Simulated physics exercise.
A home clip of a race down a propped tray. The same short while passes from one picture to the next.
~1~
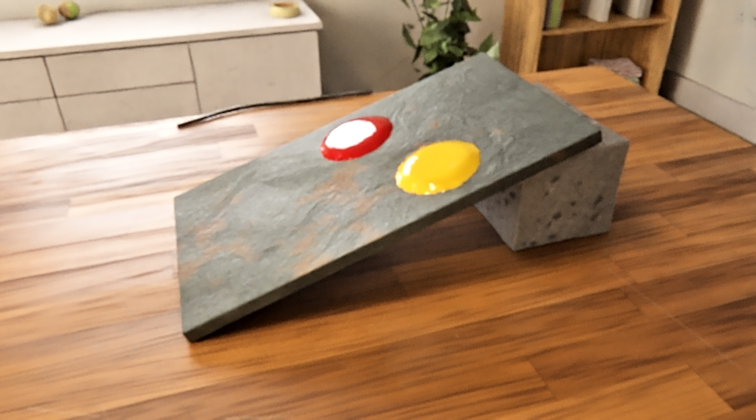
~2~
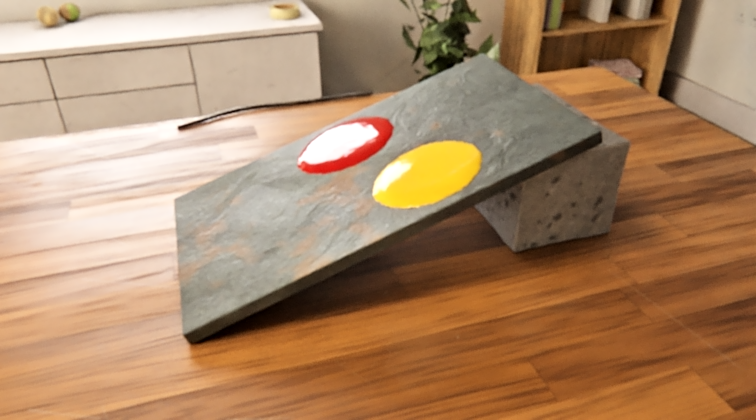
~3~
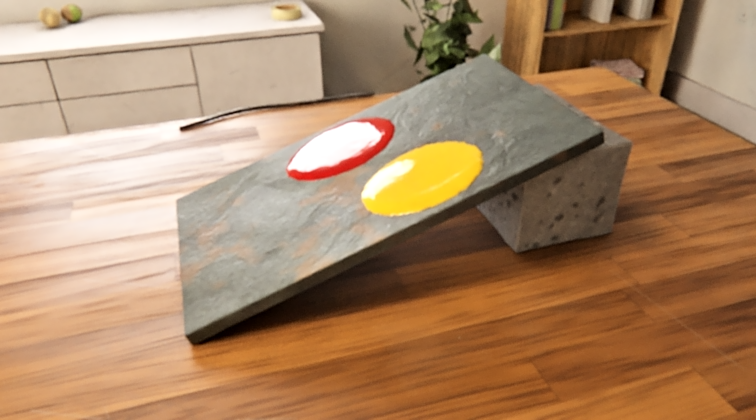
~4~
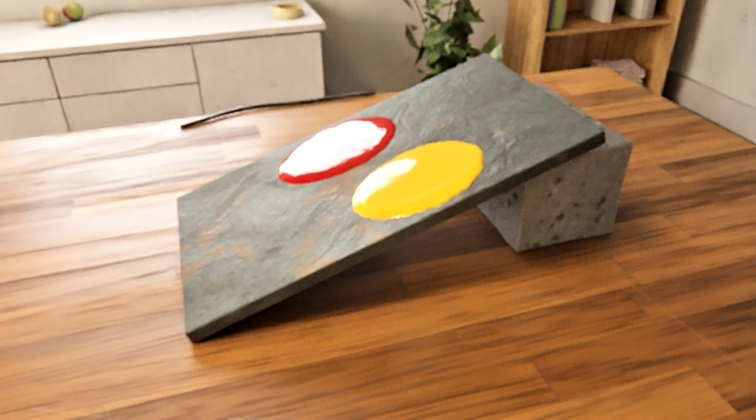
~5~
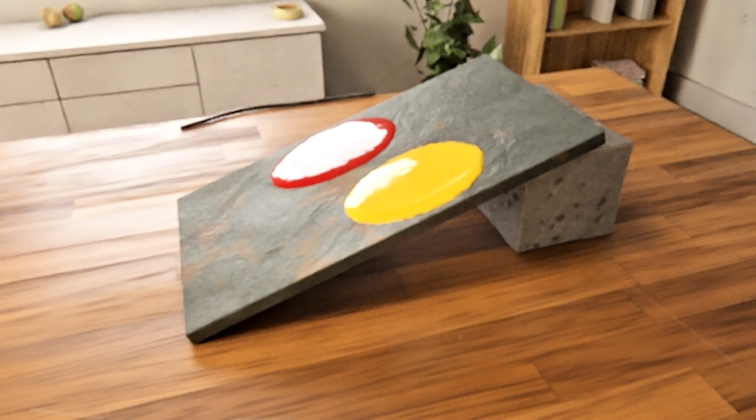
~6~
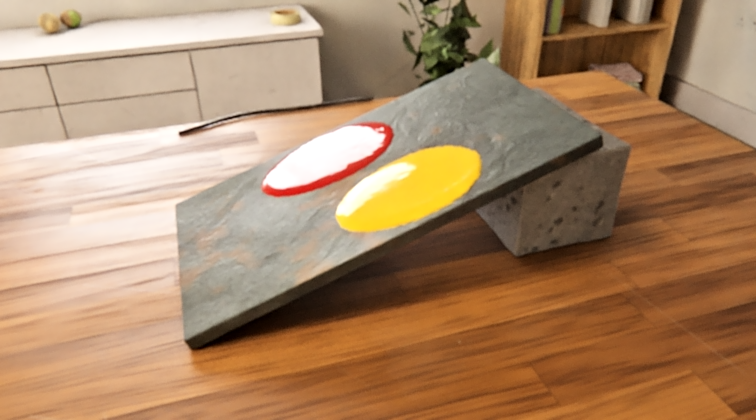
Tilted grey stone slab propped on a block on a wooden table, with red and yellow puddles spreading slowly down its surface.
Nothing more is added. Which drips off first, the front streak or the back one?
The farther one.
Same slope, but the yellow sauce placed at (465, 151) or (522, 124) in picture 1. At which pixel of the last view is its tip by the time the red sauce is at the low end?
Around (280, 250) in the first try, (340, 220) in the second.
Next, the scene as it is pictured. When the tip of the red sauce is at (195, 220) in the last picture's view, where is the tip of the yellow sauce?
Around (271, 252).
Shortly, the yellow sauce is three quarters of the way down; the red sauce is close to the edge.
At the finish, the yellow sauce is three quarters of the way down; the red sauce is at the low edge.
